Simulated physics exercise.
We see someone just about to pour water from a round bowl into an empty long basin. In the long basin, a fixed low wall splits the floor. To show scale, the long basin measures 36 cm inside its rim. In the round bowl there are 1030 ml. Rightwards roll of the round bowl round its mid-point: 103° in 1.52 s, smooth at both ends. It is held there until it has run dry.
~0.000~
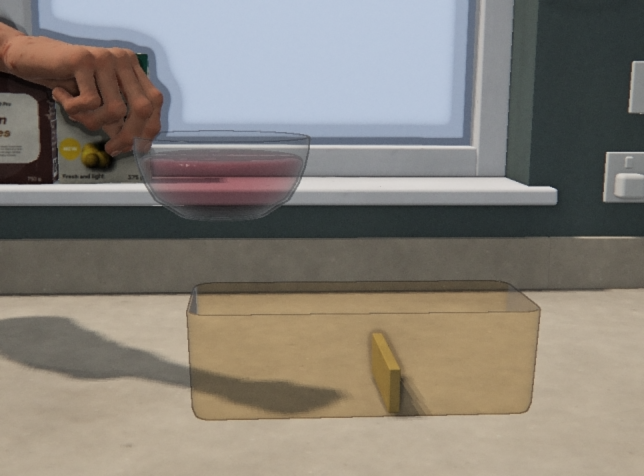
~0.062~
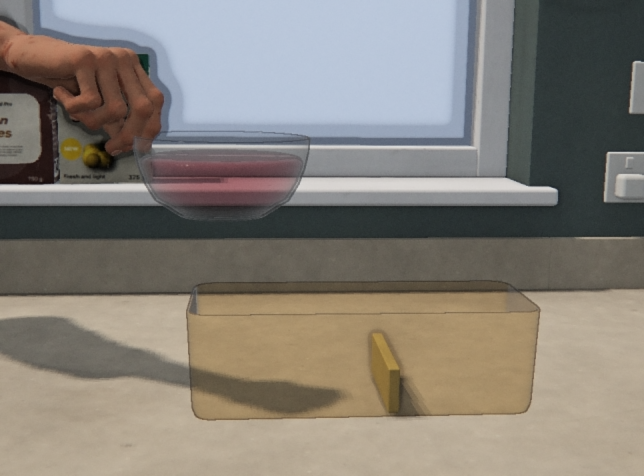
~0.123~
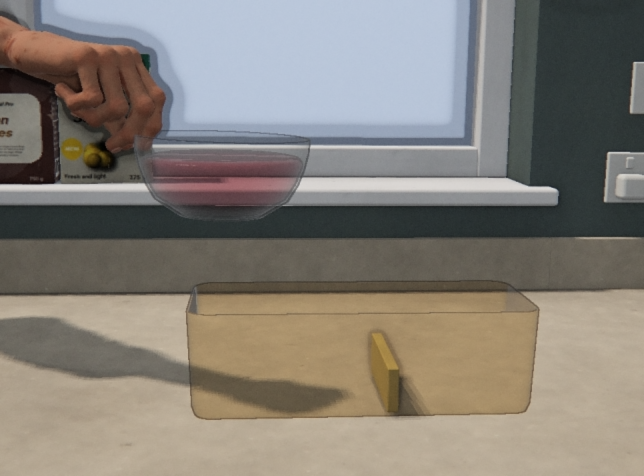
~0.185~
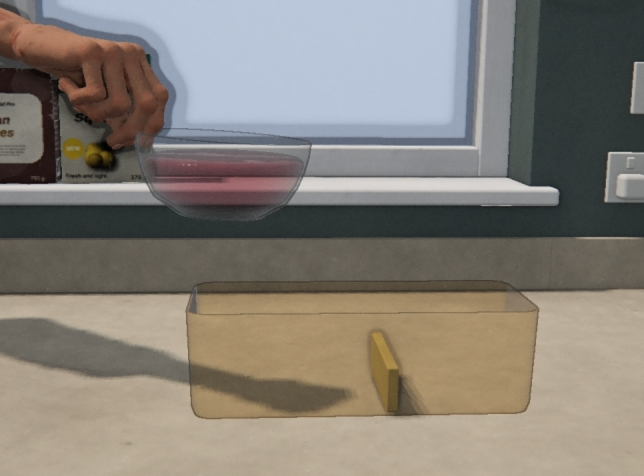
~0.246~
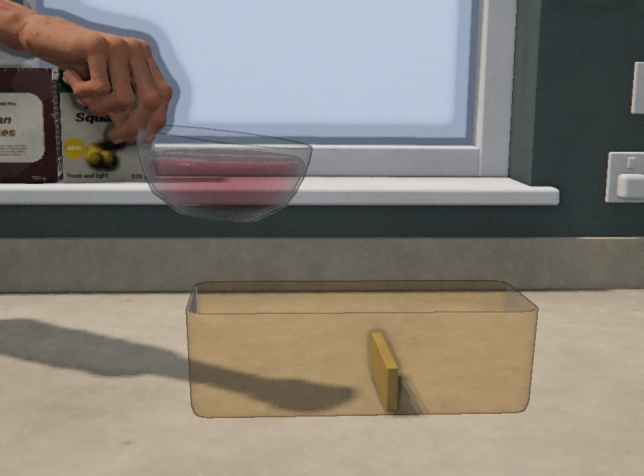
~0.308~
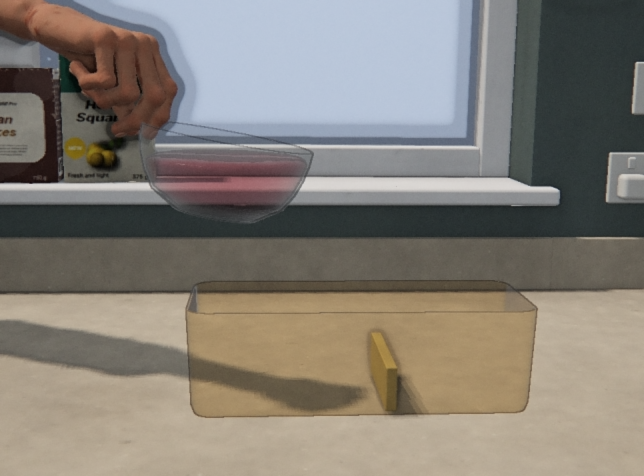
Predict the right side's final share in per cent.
The right side finishes with roughly 22 per cent.
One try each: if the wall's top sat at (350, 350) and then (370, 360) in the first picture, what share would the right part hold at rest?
Roughly 65 per cent, then 45 per cent.
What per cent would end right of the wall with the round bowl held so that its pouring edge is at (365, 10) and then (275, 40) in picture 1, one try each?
It comes to 80 per cent, and then 10 per cent.
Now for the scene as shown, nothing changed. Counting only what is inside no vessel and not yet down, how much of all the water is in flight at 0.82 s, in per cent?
Some 28 % is the figure.
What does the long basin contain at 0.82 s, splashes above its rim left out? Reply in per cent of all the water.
Fraction in basin: Approx. 18%.
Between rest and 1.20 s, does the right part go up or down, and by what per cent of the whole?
A gain, roughly 1 percent.
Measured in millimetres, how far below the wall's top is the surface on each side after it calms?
Left: Roughly 18 mm; right: Roughly 36 mm.
After 0.82 s the tilt is 58° and 54 per cent is still to pour, 14 is left of the wall and 3 right of it.
After 1.20 s the tilt is 92° and 5 per cent is still to pour, 68 is left of the wall and 21 right of it.
After 1.59 s the tilt is 103° and 0 per cent is still to pour, 77 is left of the wall and 22 right of it.
After 2.02 s the tilt is 103° and 0 per cent is still to pour, 77 is left of the wall and 22 right of it.
In the end 77 per cent lies left of the wall, 22 right of it and 1 outside.
